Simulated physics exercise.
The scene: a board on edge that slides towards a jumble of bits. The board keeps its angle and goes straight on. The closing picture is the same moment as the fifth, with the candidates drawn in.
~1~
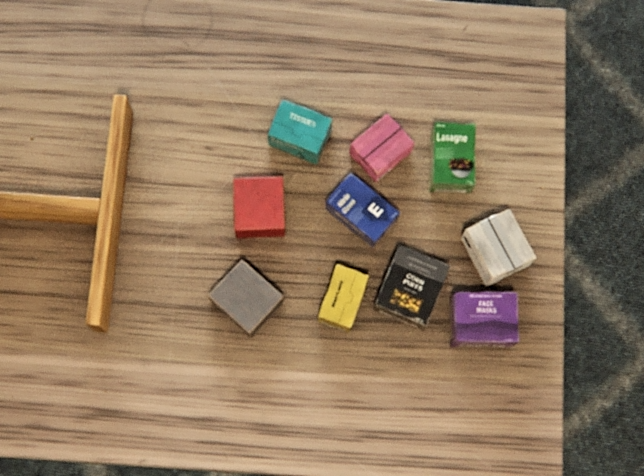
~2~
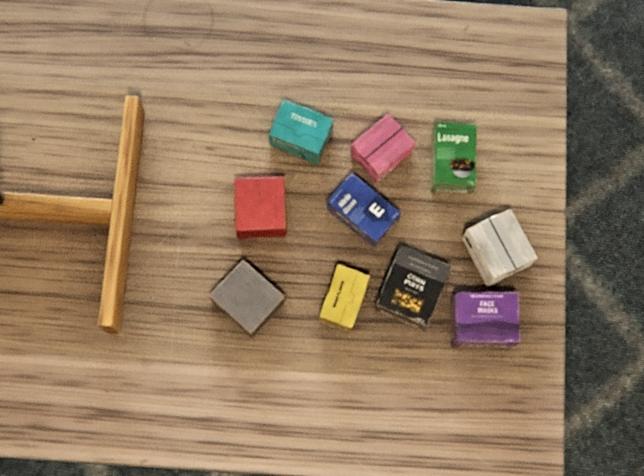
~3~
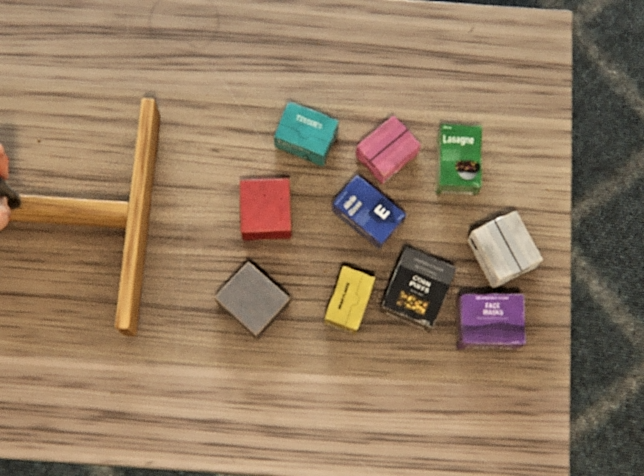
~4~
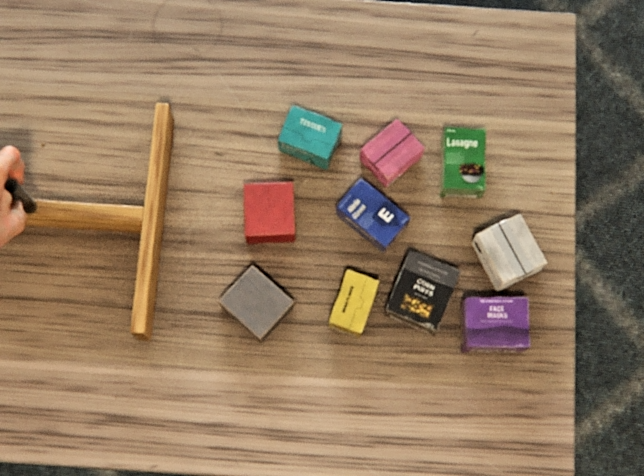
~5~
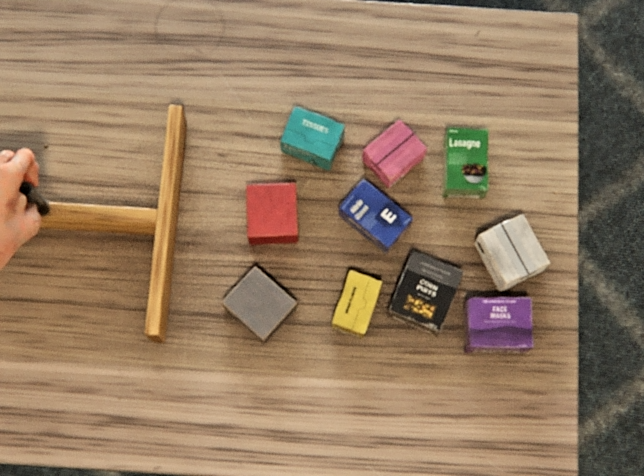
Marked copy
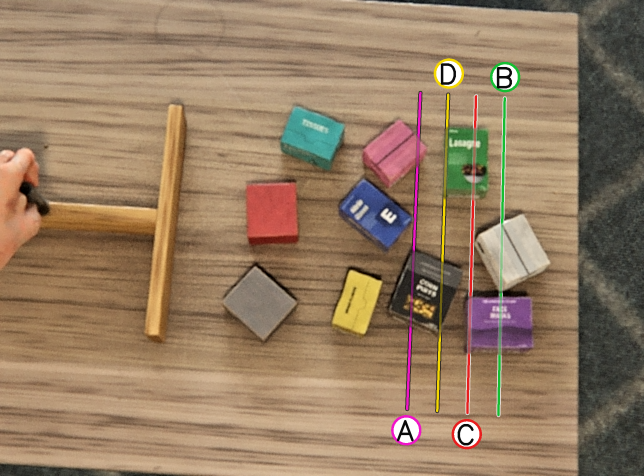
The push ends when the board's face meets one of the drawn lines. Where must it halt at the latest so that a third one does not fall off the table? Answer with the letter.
No farther than D.
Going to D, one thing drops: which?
It is the purple box.
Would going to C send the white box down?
Yes.
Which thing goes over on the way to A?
The purple box.
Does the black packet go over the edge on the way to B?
Yes.
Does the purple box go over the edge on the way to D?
Yes.
On the marked copy, A at (414, 245); B at (502, 250); C at (472, 248); D at (443, 247).
Taking D. A third of the way, board (263, 223); grey block (304, 304); red block (298, 216).
Two thirds of the way, board (364, 229); purple box (548, 330); white box (532, 247).
When it is over, board (442, 234); purple box over the edge; green packet (566, 169); one fallen.
As for the rest, A is within the limit but short; B drops five; C drops four.
